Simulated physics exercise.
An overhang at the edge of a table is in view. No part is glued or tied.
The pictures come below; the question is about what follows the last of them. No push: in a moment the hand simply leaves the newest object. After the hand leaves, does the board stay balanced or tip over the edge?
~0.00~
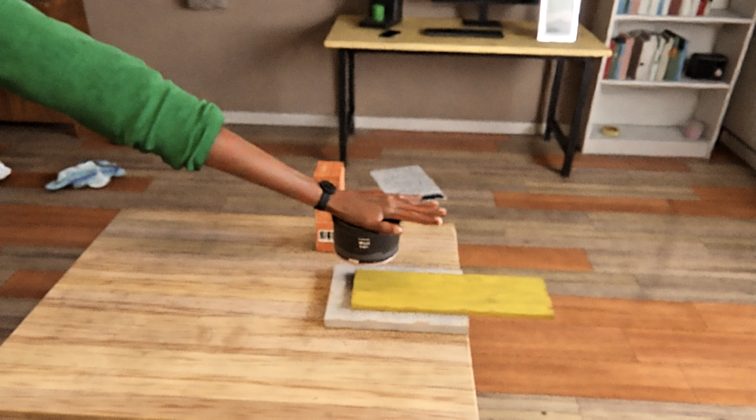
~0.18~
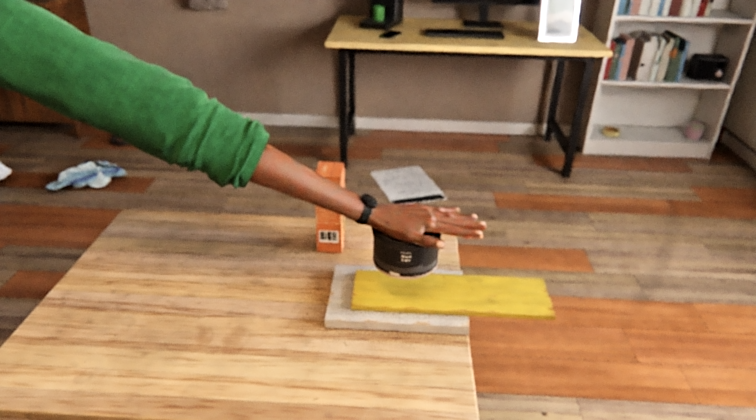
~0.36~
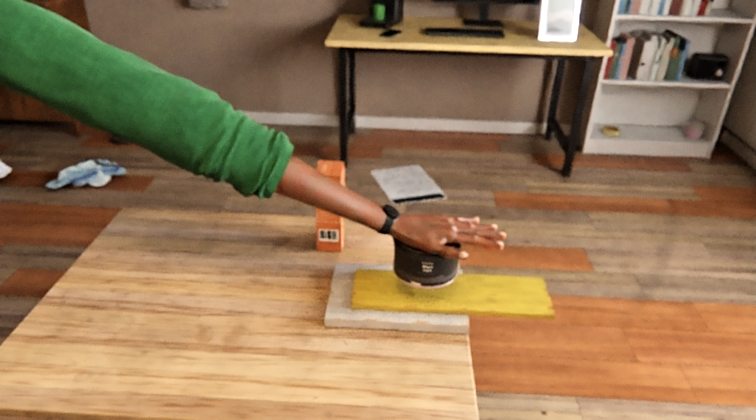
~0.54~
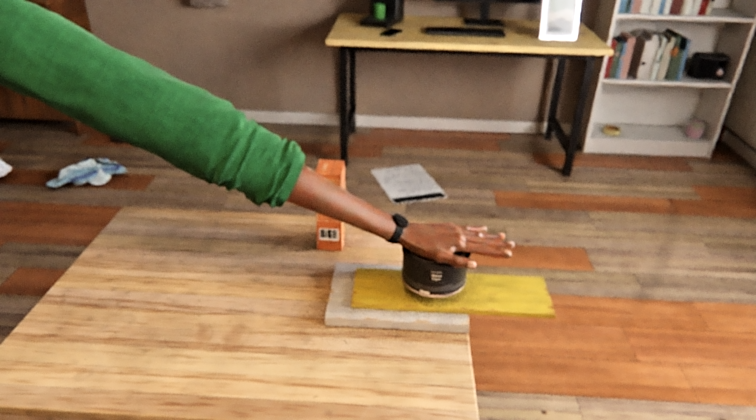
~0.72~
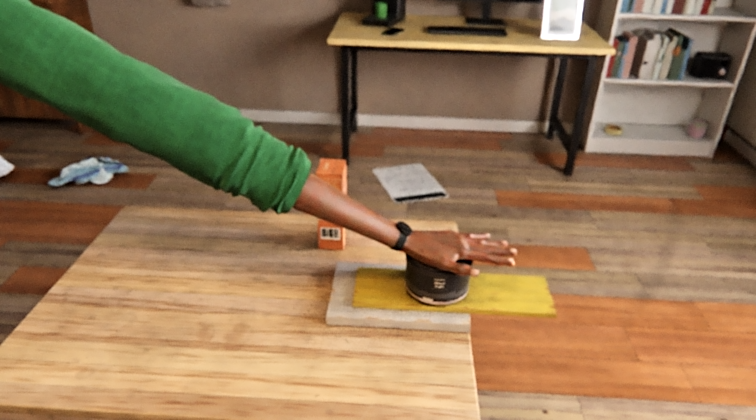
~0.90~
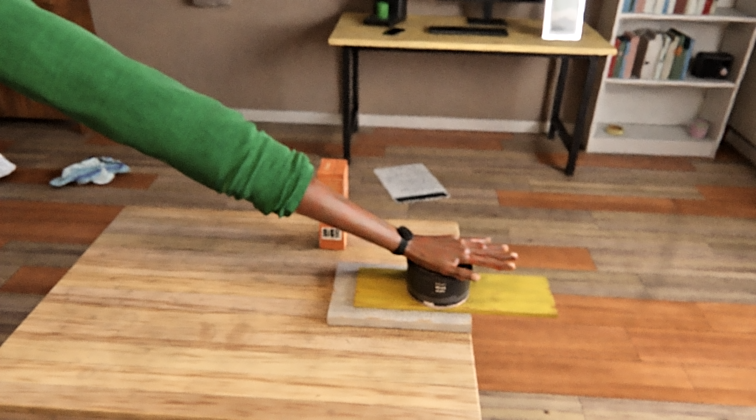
It stays there.
By 1.50 s, all is still.
By 2.30 s, things are still on the move.
By 3.10 s, as before.
When it is over (3.5 s), all 4 as before. End places, in pixels of the last picture, black tub near (440, 274). The plank keeps its balance.
